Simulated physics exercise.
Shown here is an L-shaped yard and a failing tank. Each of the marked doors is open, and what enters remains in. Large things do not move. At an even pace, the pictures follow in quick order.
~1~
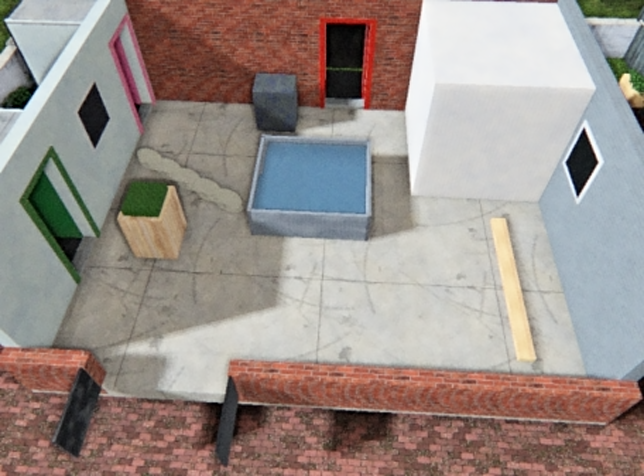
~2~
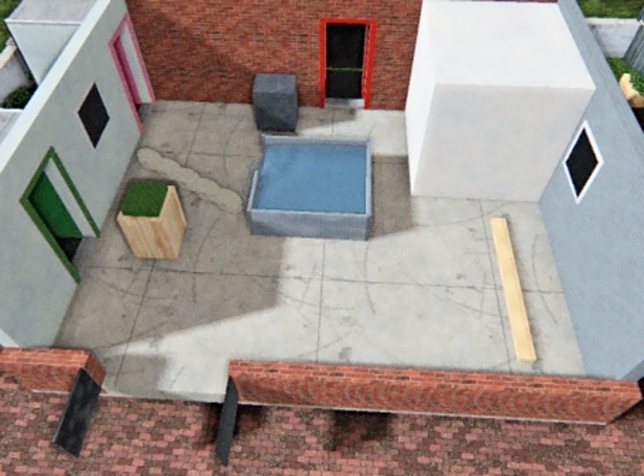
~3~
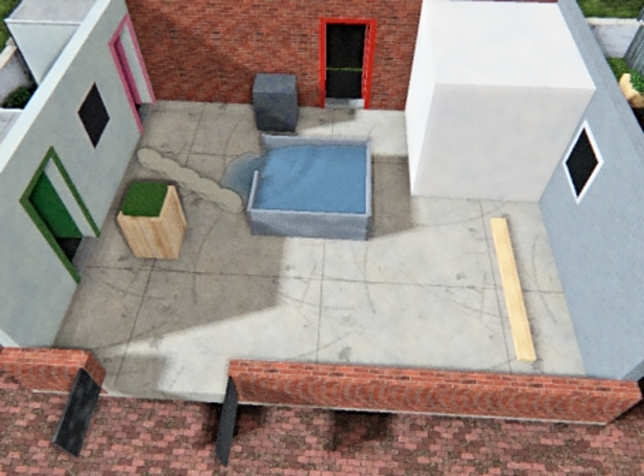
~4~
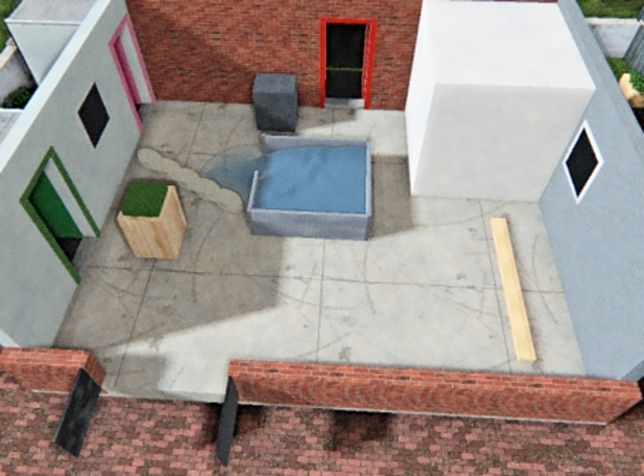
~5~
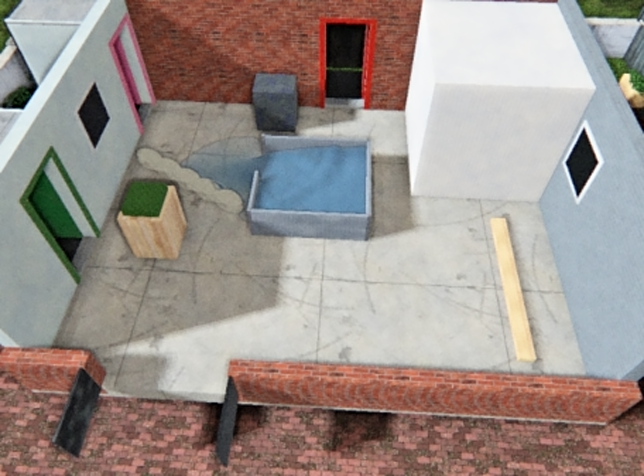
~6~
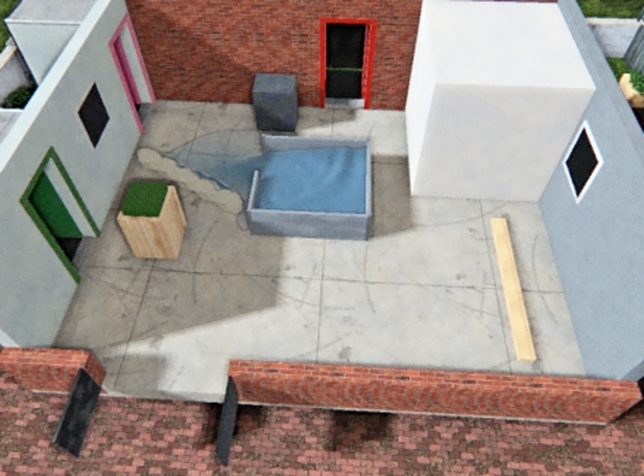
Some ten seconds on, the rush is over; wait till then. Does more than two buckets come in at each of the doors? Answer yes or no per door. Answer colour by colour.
The red door no, the pink door yes, the green door no.
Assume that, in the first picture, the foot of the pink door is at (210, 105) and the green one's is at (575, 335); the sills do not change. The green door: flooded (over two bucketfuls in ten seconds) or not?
From what I can tell, the green door does not reach it.
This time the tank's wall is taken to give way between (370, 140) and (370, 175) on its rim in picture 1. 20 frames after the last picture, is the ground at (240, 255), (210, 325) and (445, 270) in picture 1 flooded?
Bone-dry, bone-dry, submerged.
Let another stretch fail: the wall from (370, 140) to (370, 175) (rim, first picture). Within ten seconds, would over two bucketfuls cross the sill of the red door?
Door red: It goes beyond the limit.
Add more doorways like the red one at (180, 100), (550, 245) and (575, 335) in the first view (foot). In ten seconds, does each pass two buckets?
Taken in sequence, they go: Exceeded, not exceeded, not exceeded.
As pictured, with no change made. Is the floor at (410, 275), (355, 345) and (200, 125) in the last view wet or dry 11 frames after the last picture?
First spot not wet, second not wet, third soaked.
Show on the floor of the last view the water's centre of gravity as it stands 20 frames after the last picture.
My reading is close to (259, 173).
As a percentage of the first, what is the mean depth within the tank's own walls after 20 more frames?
Some 48 per cent.
A moment on, water covers 15 % of the floor; the red door not reached, the pink door wet at the sill, nothing in, the green door not reached.
Next, water covers 15 % of the floor; the red door not reached, the pink door over two buckets in, the green door not reached.
Then, water covers 20 % of the floor; the red door not reached, the pink door far over two buckets in, the green door wet at the sill, nothing in.
Later, water covers 35 % of the floor; the red door wet at the sill, nothing in, the pink door far over two buckets in, the green door wet at the sill, nothing in.
In the end, water covers 55 % of the floor; the red door wet at the sill, nothing in, the pink door far over two buckets in, the green door wet at the sill, nothing in.
